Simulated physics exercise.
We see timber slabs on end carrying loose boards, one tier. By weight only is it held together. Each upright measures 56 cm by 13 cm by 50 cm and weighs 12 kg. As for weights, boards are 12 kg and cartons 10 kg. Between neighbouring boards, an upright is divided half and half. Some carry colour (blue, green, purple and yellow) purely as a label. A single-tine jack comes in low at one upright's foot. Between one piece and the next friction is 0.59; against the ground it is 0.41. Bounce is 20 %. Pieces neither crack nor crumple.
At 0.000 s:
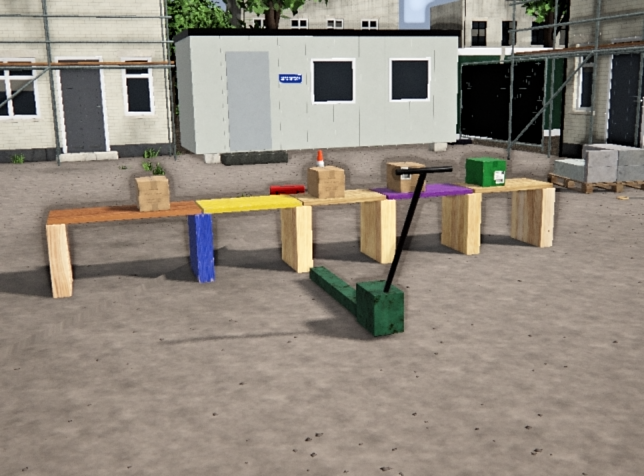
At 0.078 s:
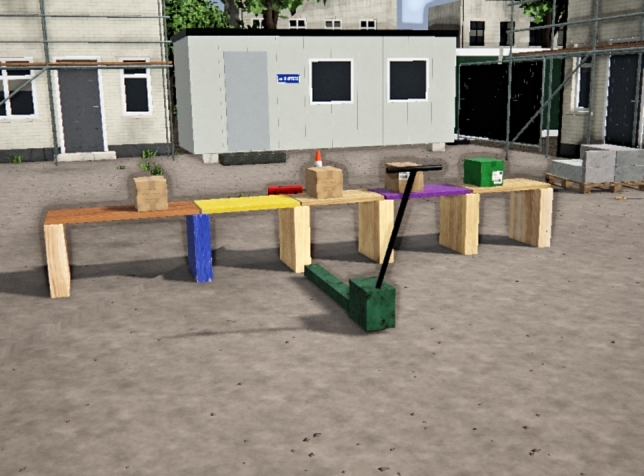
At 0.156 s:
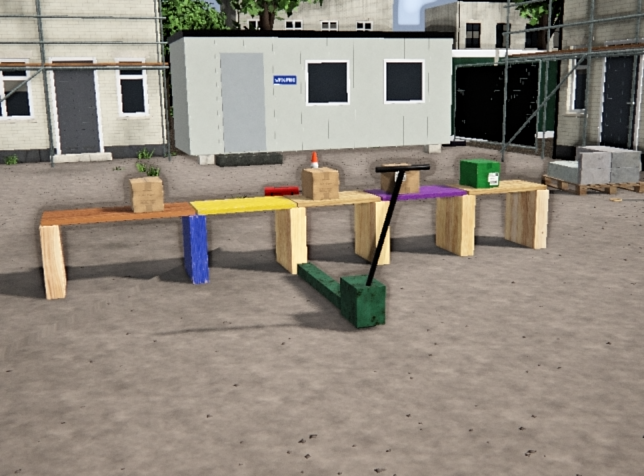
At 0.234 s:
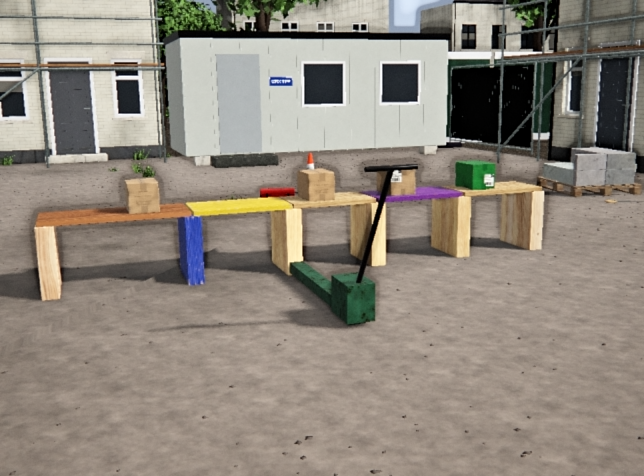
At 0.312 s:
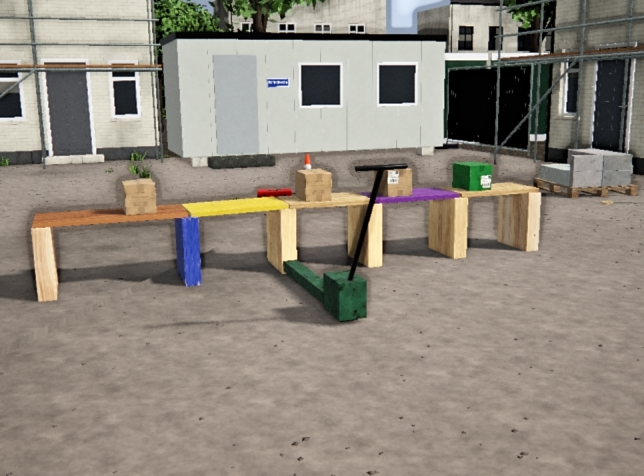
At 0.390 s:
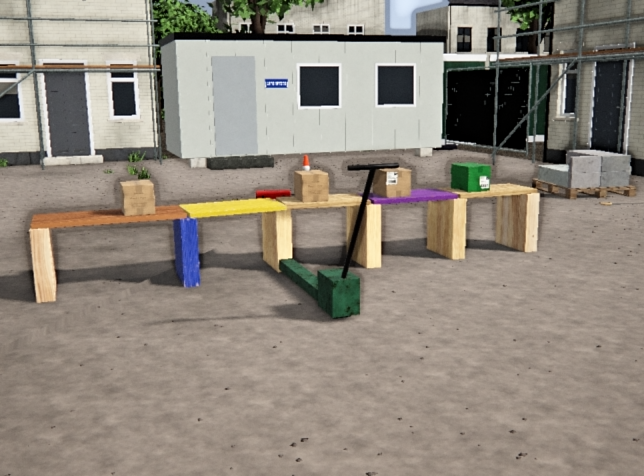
At first, a green jack with a black handle sits just short of a row of upright slabs bridged by boards, including yellow and purple ones, carrying boxes. It slides in low to the foot of the upright at the yellow board's right end, then pushes it slightly, nudging the yellow board.
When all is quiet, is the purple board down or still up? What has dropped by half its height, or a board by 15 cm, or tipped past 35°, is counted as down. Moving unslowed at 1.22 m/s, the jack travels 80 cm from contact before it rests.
Judged by the rule, the board is not down.
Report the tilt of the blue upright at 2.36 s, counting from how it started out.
My estimate is close to 90°.
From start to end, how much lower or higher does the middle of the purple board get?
Its middle finishes around 0 cm lower.
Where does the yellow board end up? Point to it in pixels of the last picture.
Around (207, 261).
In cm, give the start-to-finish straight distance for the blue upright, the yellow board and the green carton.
Blue 40, yellow 60, green 0.
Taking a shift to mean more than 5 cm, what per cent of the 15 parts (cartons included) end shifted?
Answer: 55 %.
After 0.72 s, none of the 15 pieces down, 10 disturbed; purple board shifted 21 mm; blue upright leaning 4°.
After 1.40 s, 3 of the 15 pieces down; purple board unmoved; yellow board leaning 43°, 26 cm lower.
After 2.36 s, 7 of the 15 pieces down; purple board unmoved; blue upright on its side.
At rest (4.5 s), 7 of the 15 pieces down; purple board unmoved; blue upright on its side; yellow board leaning 11°, 48 cm lower. As the last picture would show them, middles, purple board near (407, 196), blue upright near (146, 276).
